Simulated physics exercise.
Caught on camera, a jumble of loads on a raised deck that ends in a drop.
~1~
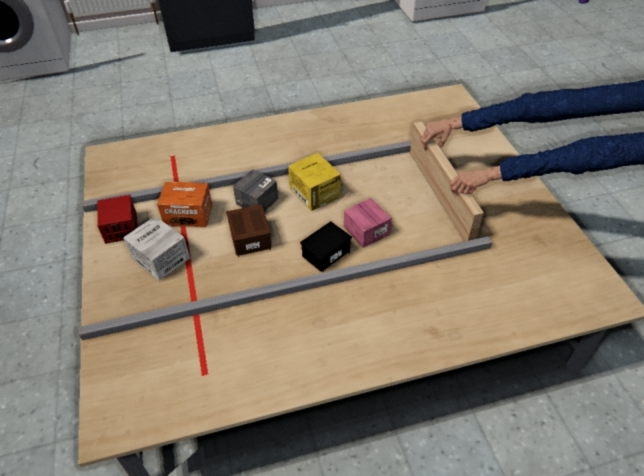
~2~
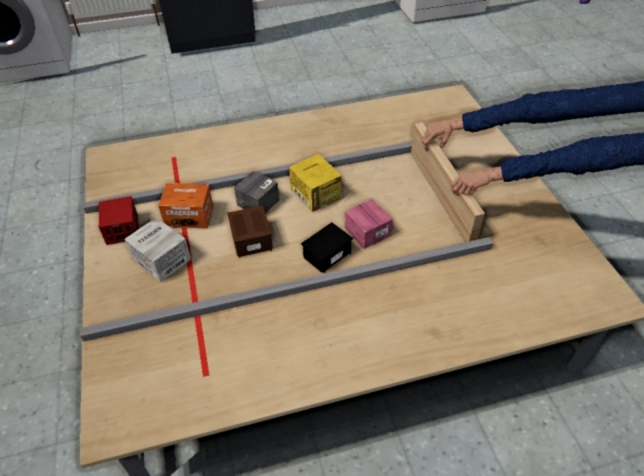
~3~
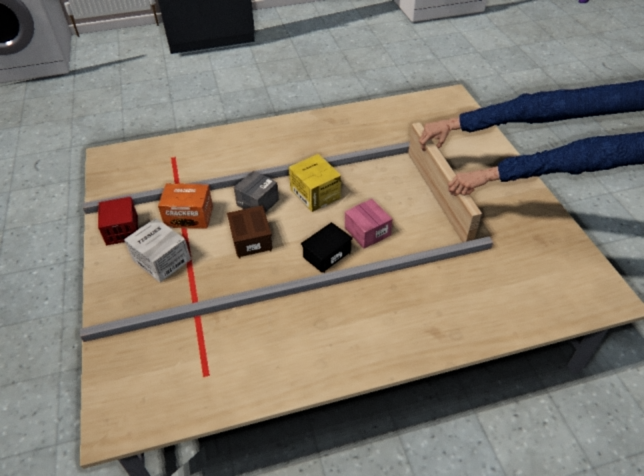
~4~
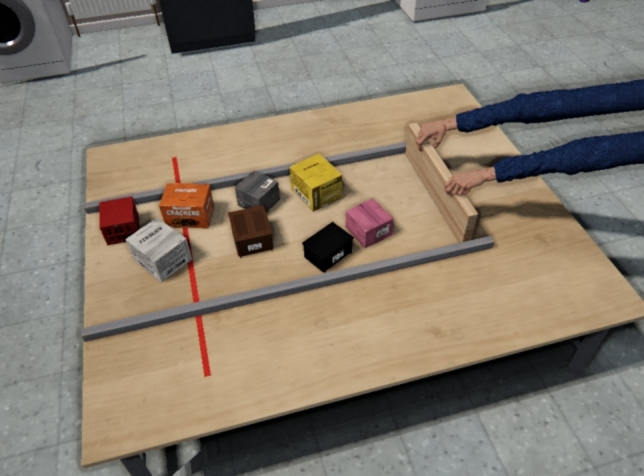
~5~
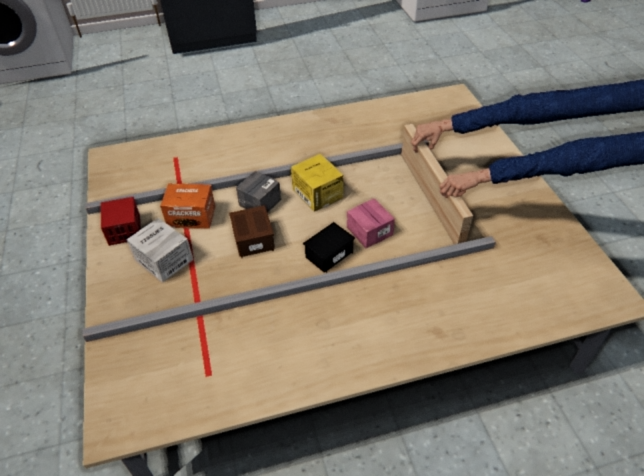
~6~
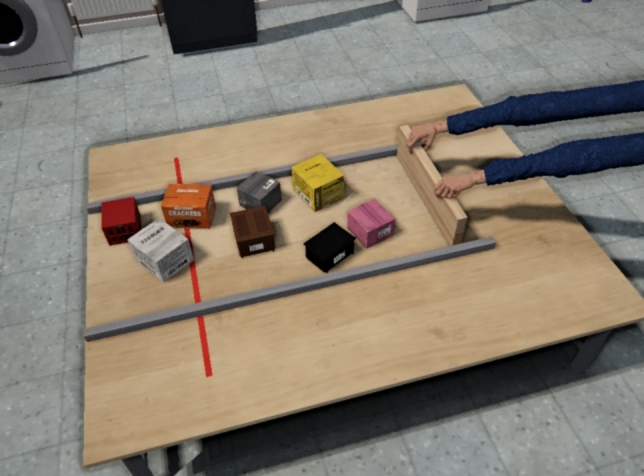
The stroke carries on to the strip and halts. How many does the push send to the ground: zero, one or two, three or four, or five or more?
The number that fall off is one or two.
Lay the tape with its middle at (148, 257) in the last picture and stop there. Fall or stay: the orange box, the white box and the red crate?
The orange box is lost; the white box tumbles off; the red crate tumbles off.
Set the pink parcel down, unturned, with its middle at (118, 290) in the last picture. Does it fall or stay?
The pink parcel survives.
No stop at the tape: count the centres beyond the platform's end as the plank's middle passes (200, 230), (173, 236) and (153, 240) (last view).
Place by place, 1, 3 and 3.
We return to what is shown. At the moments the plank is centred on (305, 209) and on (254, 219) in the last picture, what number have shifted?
At the one place 4, at the other 8.
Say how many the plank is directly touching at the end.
2 of them.
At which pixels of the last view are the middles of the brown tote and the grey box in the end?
The brown tote stops around (134, 255); the grey box around (129, 212).
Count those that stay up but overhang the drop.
That would be 2.
Soon after, none off yet; red crate at rest near (122, 221); white box at rest near (161, 250); orange box at rest near (189, 206).
After that, none off yet; red crate at rest near (122, 221); white box at rest near (161, 250); orange box displaced a little near (185, 207).
And then, none off yet; red crate displaced about its own width near (99, 224); white box displaced a little near (139, 252); orange box displaced about its own width near (137, 211).
In the end, the number that fall off is one or two; gone, red crate.
